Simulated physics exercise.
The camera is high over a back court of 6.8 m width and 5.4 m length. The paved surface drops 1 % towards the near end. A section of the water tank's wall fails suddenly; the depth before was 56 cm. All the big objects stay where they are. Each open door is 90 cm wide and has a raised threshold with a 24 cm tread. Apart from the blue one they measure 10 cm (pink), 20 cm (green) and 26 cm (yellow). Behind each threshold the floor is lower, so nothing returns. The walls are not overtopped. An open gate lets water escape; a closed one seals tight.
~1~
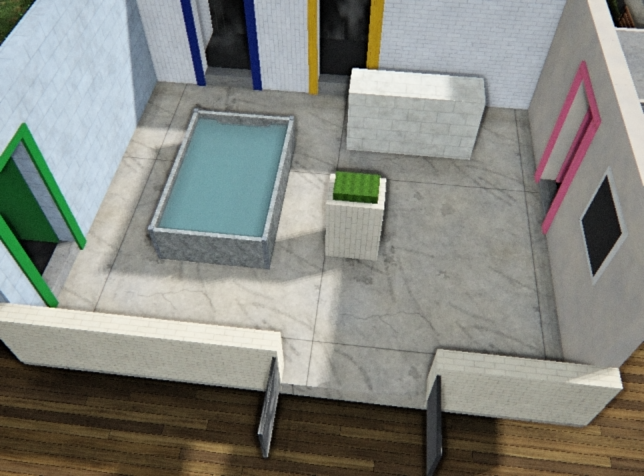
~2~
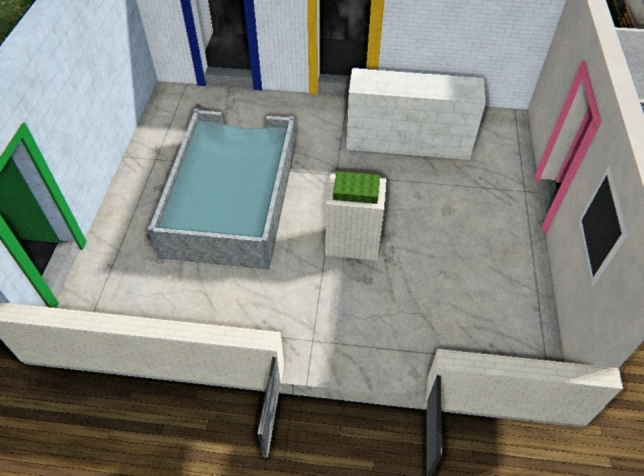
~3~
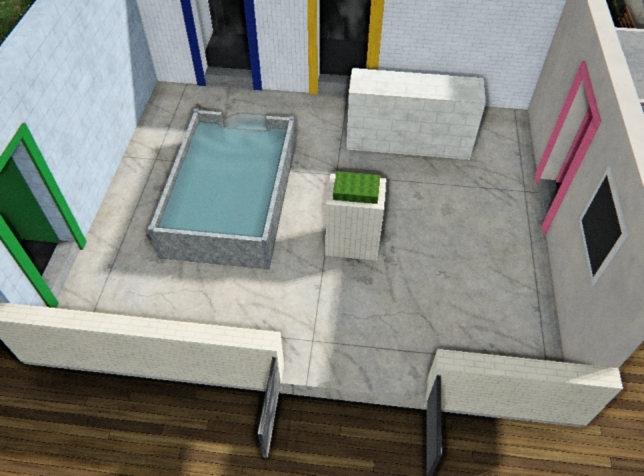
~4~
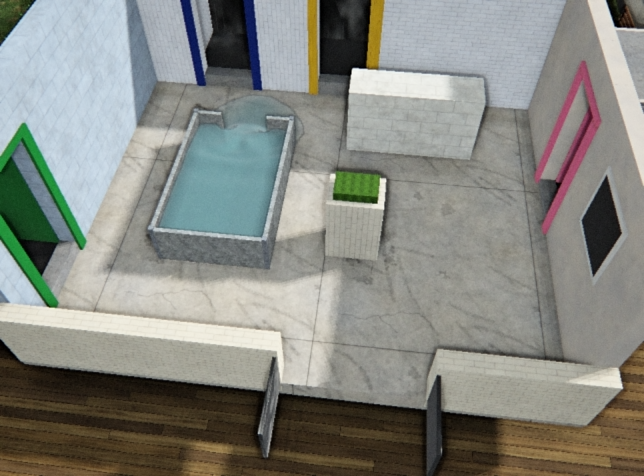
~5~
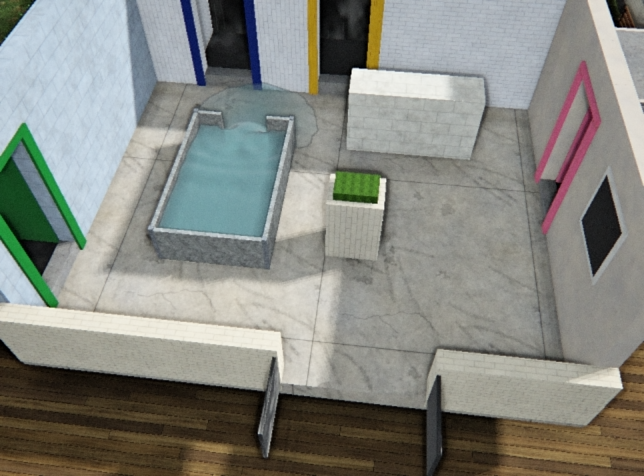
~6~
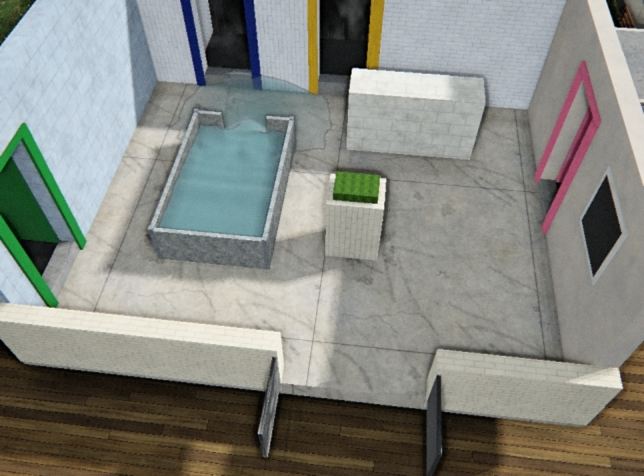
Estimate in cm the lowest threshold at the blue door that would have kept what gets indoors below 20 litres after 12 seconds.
It would have to be roughly 23 cm high.
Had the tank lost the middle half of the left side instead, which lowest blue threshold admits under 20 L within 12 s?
Then roughly 10.0 cm.
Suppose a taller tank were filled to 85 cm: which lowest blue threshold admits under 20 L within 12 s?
Then roughly 38 cm.
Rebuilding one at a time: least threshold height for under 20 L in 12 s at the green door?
Roughly 7.5 cm at green.
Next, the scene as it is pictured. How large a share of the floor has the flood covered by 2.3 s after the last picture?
About 30 per cent.
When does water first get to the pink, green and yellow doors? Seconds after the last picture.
Pink 2.8 s, green 2.6 s, yellow 0.2 s.
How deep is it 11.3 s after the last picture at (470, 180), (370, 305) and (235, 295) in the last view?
Roughly 1, 6 and 3 cm, in turn.
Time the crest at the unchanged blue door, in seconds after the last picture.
At about 1.0 s.
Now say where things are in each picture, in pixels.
The first frame shows still water, 56 cm deep, in the water tank at (228, 173); the blue door at (223, 39) is dry.
In the second frame, the front is at a hidden place, 0.3 m from the gap on the far side; 0.2 m2 of floor is wet, 56 cm left at the back.
In the third frame, water pours out on the far side and has run 0.7 m, to a hidden place; about 8 cm deep outside, 56 cm at the back.
In the fourth frame, water pours out on the far side and has run 1.2 m, to (250, 98); about 6 cm deep outside, 56 cm at the back.
In the fifth frame, the front is at (234, 88), 1.5 m from the gap on the far side; 2.3 m2 of floor is wet, 56 cm left at the back.
In the sixth frame, the gap is on the far side, the front 1.6 m out at (205, 86); the back of the water tank holds 56 cm; water is at the blue door at (223, 39).
Then, 0.7 s after the last picture water covers 15 % of the floor, deepest (30 cm) near (261, 95); 26 cm at the blue door, 4 litres in over its 23 cm threshold.
Then, 2.3 s after the last picture water covers 30 % of the floor, deepest (26 cm) near (156, 87); 21 cm at the blue door, 18 litres in over its 23 cm threshold.
Then, 11.3 s after the last picture water covers 90 % of the floor, deepest (10 cm) near (559, 395); 5 cm at the blue door, 19 litres in over its 23 cm threshold.
At the blue door as built, the water peaked near 27 cm, 0.9 s after the last picture.
Run again over the same 12 s with other heights there, 33 litres in over 21 cm, 2 litres over 28.5 cm. The limit of 20 litres is kept from about 23 cm up.
